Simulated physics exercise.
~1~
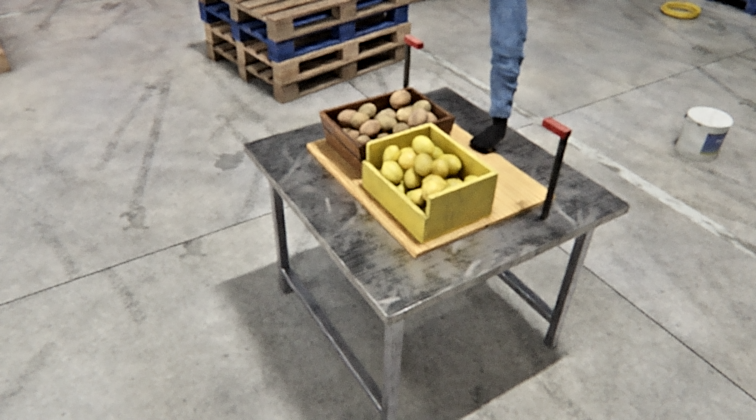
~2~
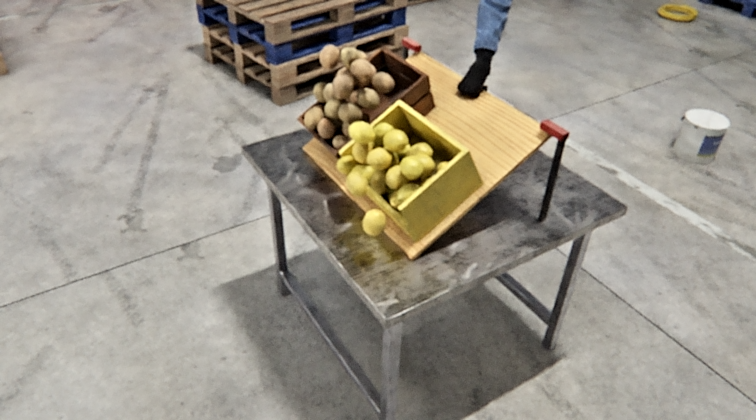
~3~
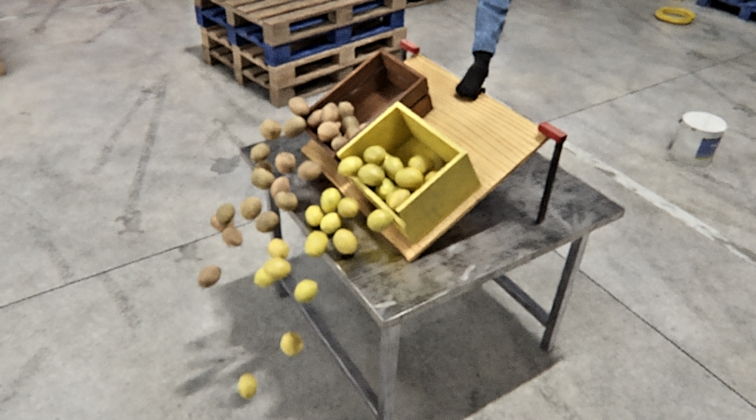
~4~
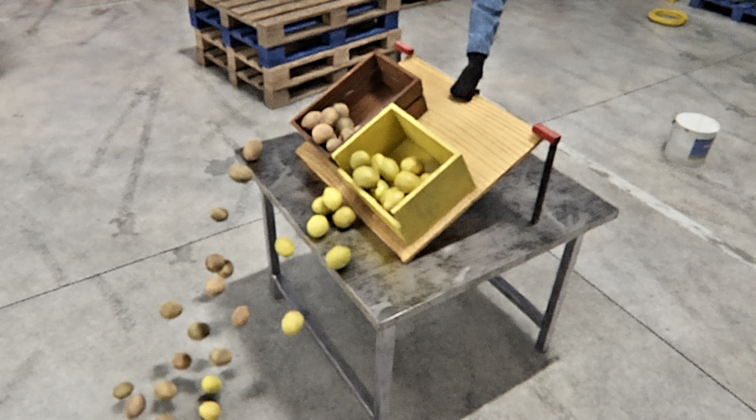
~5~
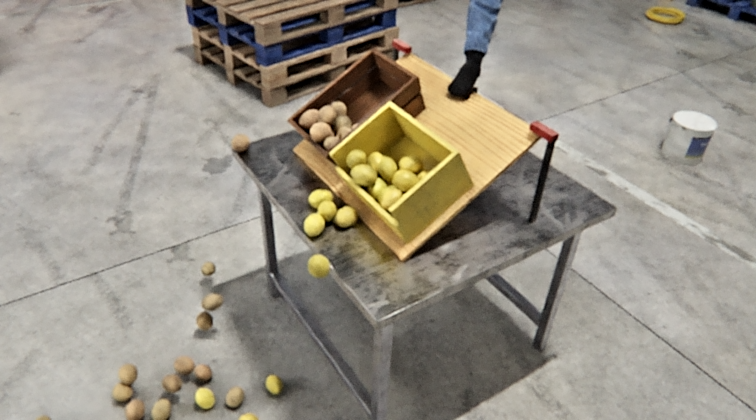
Lemons and potatoes spilling from two crates on a board tipped up by a gloved hand, many landing on the floor, others staying inside.
